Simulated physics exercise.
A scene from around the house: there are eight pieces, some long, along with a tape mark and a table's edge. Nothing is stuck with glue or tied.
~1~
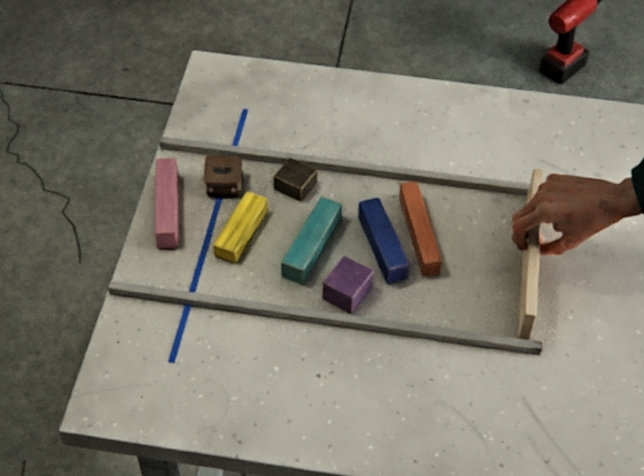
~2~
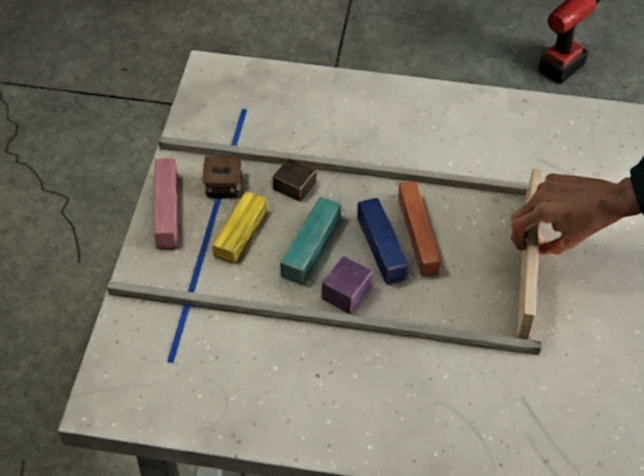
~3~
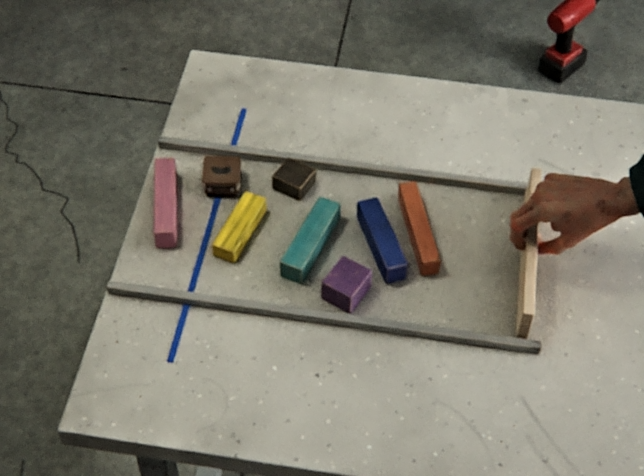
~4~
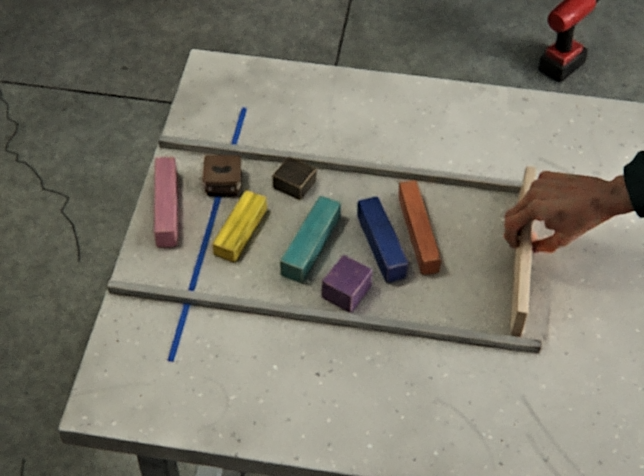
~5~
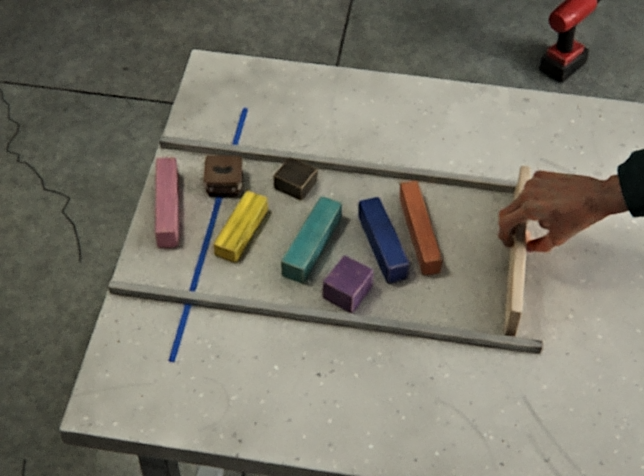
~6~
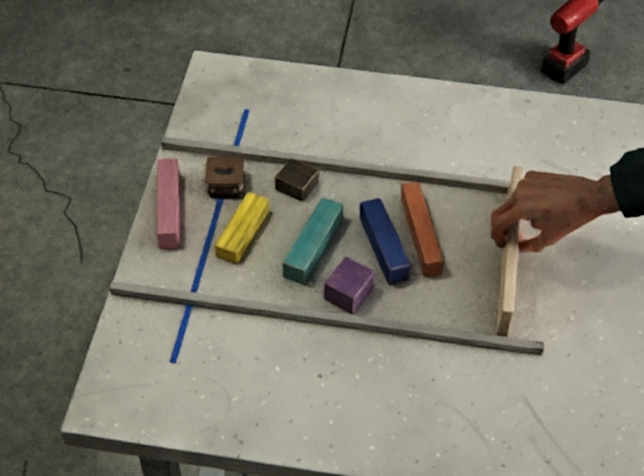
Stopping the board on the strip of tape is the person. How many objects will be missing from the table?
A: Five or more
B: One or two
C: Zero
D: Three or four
B, one or two.
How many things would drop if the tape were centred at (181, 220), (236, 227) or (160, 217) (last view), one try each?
Taken one after another, the numbers are 4, 0 and 6.
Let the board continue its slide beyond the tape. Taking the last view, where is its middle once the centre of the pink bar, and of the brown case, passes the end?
The middle is at (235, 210) when it's the pink bar, and at (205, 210) when it's the brown case.
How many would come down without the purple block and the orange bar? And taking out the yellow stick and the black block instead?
Result: 1 in the first case, with 0 in the second.
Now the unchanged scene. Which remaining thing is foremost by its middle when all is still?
The yellow stick finishes closest.
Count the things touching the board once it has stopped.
Total: 2.
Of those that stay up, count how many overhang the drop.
That comes to 2 of them.
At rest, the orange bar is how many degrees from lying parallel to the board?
Roughly 0°.
Soon after, none off yet; pink bar at rest near (168, 203); brown case at rest near (225, 178); yellow stick at rest near (243, 227).
Then, none off yet; pink bar at rest near (168, 203); brown case at rest near (225, 178); yellow stick moved a little near (224, 225).
At rest, the number that fall off is one or two; fallen, pink bar.
